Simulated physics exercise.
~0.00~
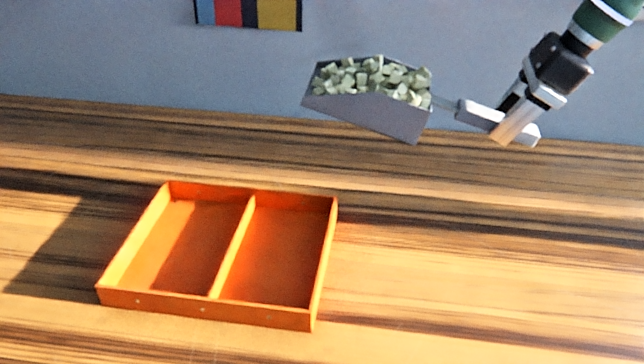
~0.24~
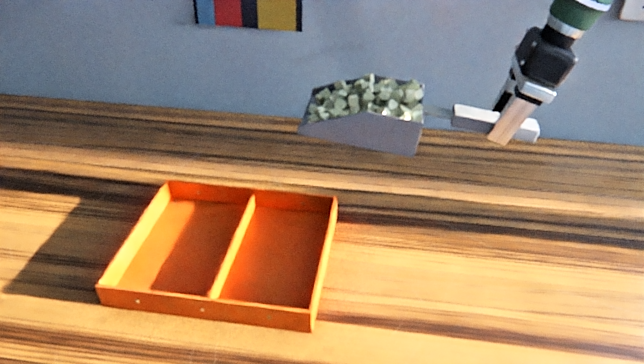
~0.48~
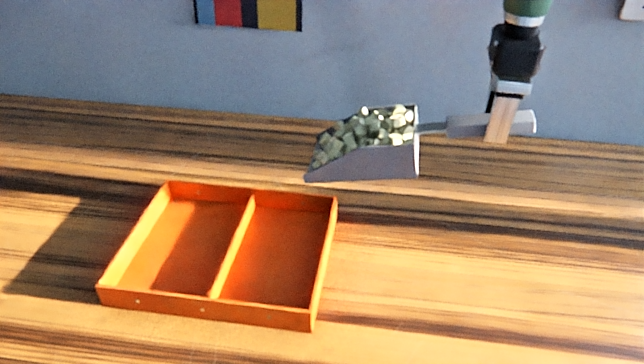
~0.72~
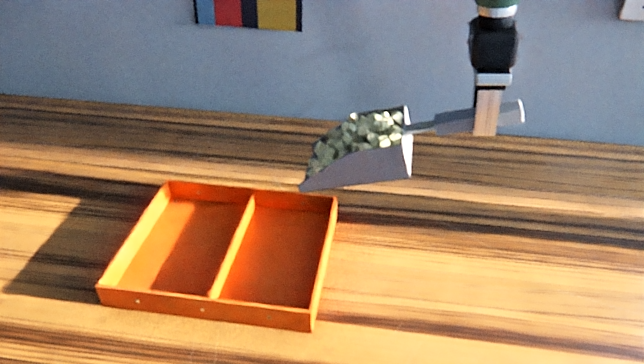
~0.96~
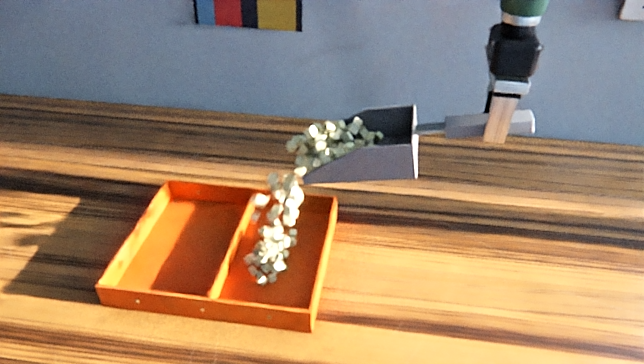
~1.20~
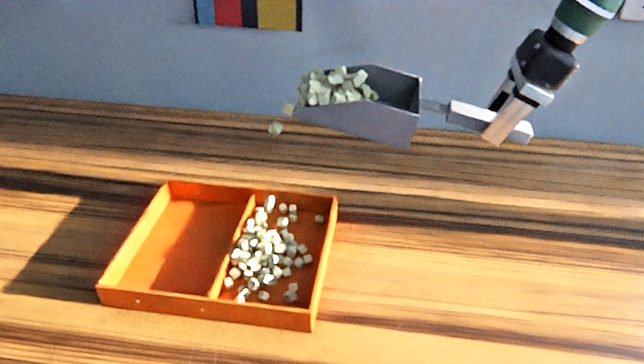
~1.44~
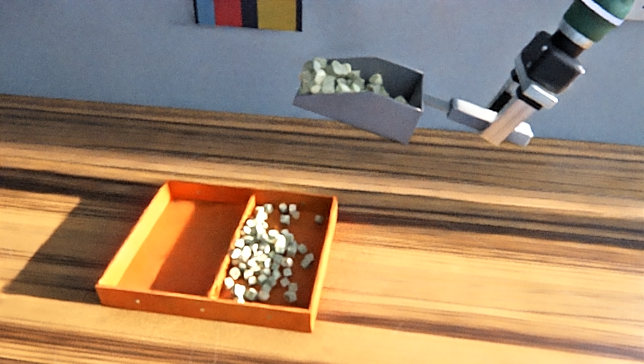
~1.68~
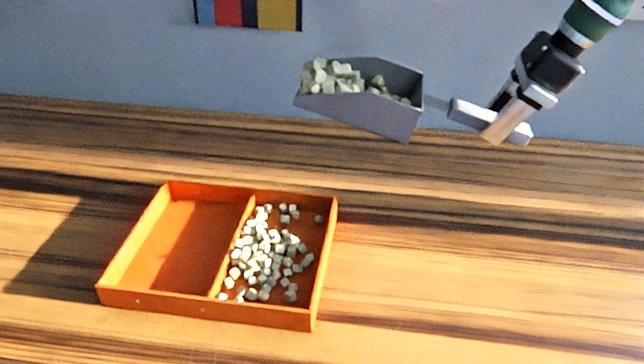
Above an orange divided tray, a robot arm tips some pale cubes from a scoop into the right compartment.
